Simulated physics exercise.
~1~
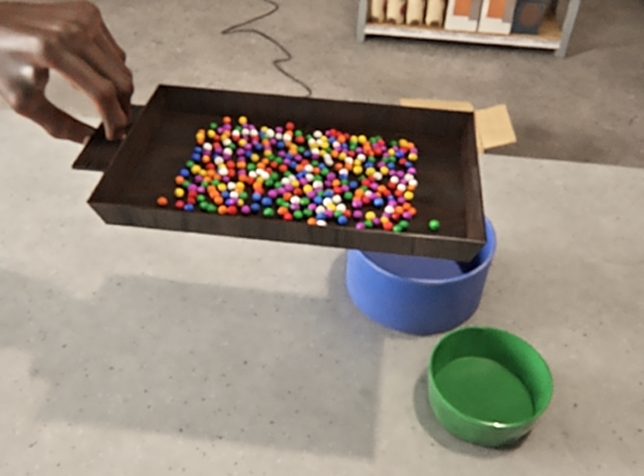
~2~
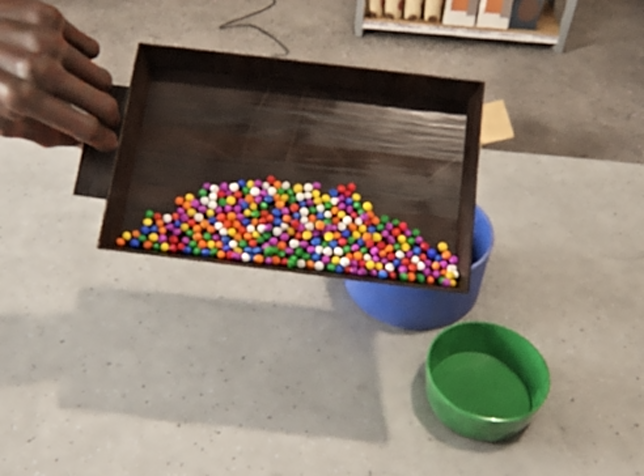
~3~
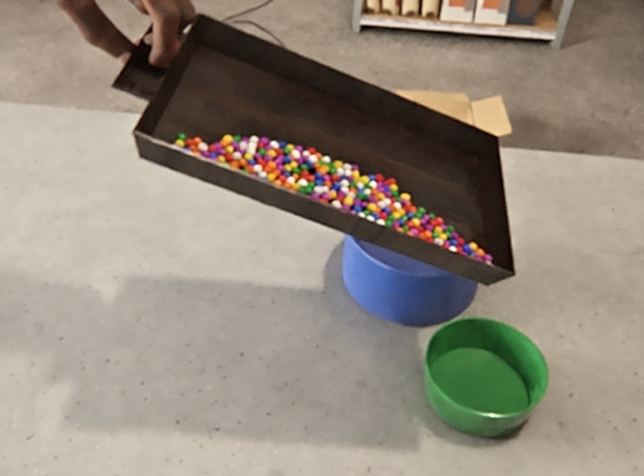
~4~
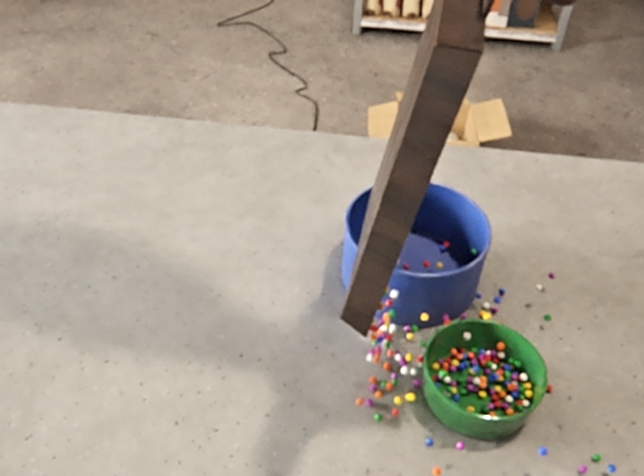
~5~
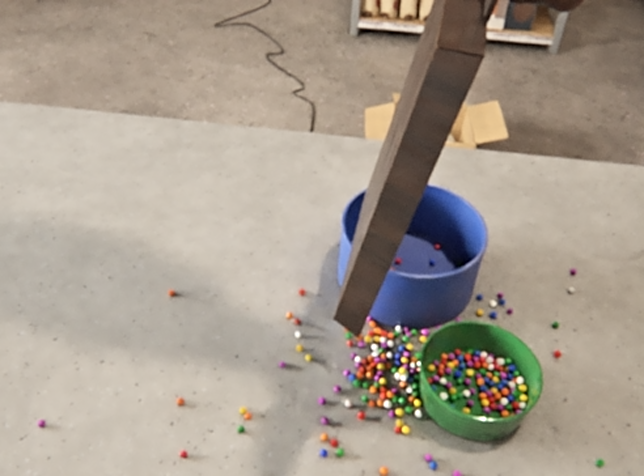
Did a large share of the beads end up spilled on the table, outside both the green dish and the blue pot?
Yes, a large share spilled onto the table, many of them piled beside the green dish. The green dish also caught plenty, while the blue pot got only a small share.
